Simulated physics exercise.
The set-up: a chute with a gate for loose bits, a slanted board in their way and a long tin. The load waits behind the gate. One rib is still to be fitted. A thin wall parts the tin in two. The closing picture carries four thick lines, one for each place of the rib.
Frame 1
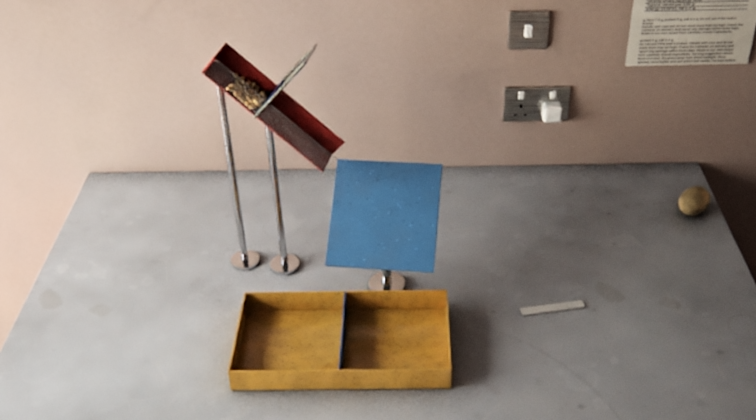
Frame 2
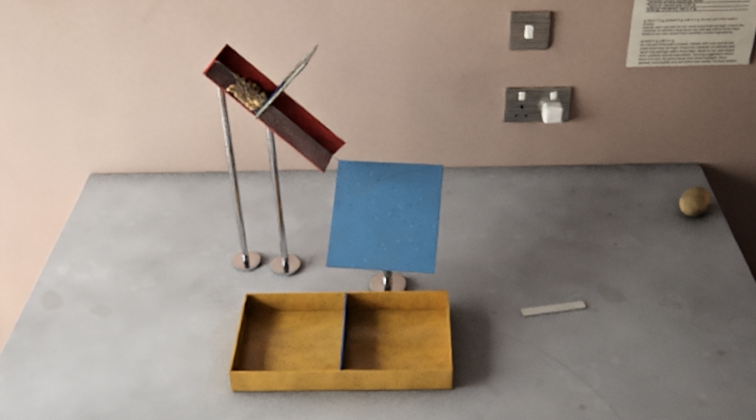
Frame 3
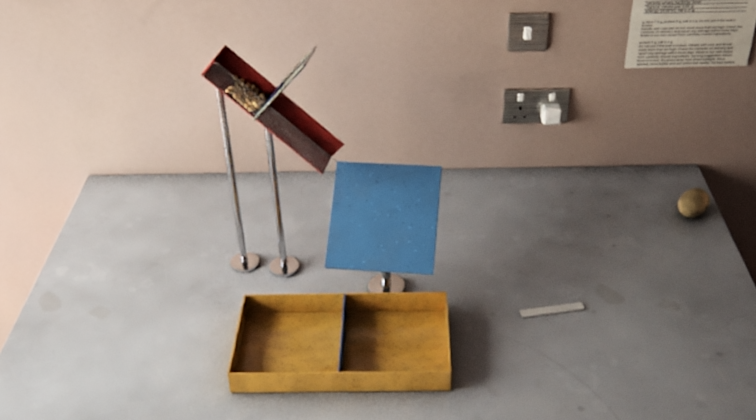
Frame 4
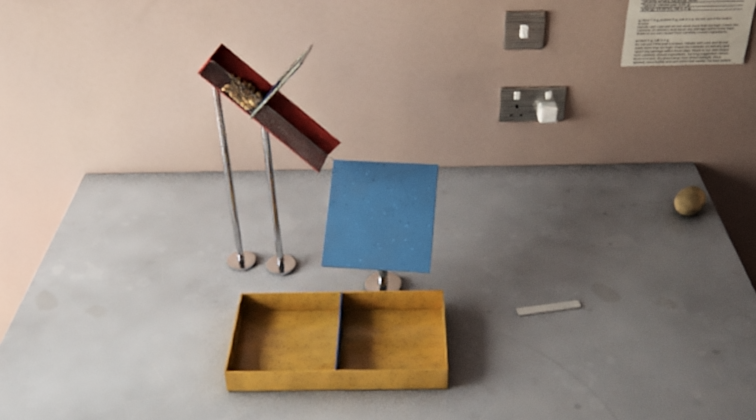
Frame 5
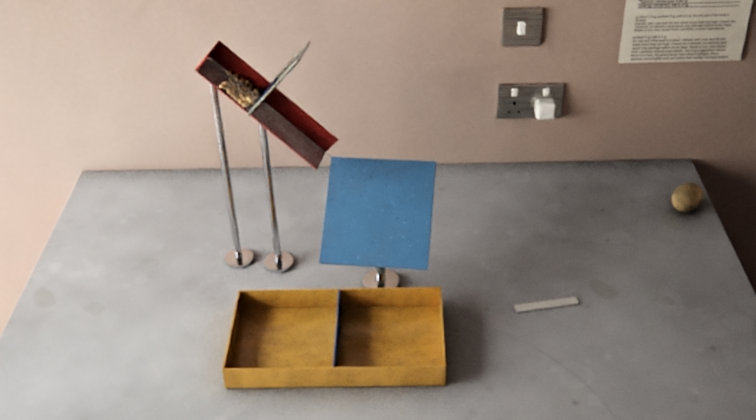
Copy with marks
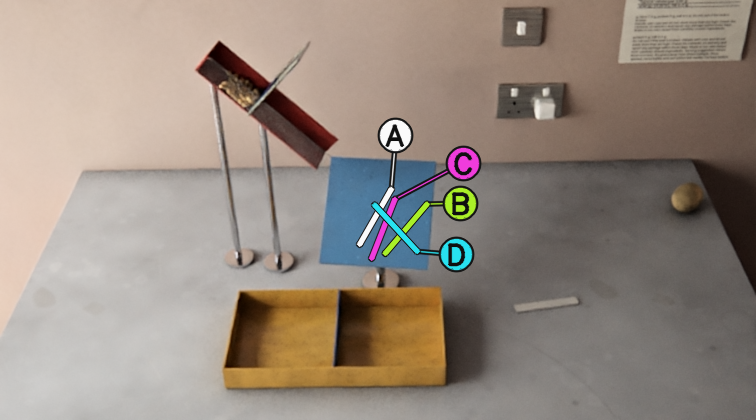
At the start, a small heap of golden bits sits behind a gate in a tilted red chute on two metal posts, above a blue slanted board and a divided yellow tin. The view drifts very slightly, but the bits, gate, board and tin all stay still throughout.
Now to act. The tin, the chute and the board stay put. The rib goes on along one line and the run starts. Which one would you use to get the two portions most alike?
A is best.
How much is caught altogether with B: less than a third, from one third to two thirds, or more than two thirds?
More than two thirds.
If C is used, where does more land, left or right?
More lands on the right.
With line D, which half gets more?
The right half.
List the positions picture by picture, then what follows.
The first picture shows load behind the gate at (251, 95), dried chickpeas; lip of the chute at (327, 164), sloping fairly steeply.
The second picture shows middle of the board at (385, 215), tilted fairly steeply; middle of its low edge at (380, 270); of its high edge at (390, 162).
The third picture shows front corners of the tin at (228, 373) and (450, 371); front end of its middle wall at (339, 372); gate still shut at (276, 92).
The fourth picture shows middle of the load at (247, 96); lip at (323, 164).
The fifth picture shows middle of the load at (244, 93); lip at (321, 161).
On the marked copy, line A from (391, 189) to (359, 244); line B from (427, 204) to (385, 253); line C from (394, 199) to (371, 258); line D from (374, 205) to (417, 251).
If A is chosen, of what is caught, about two thirds in the left half, about a third in the right.
If B is chosen, of what is caught, a stray few in the left half, nearly all in the right.
If C is chosen, of what is caught, a small part in the left half, nearly all in the right.
If D is chosen, of what is caught, a stray few in the left half, nearly all in the right.
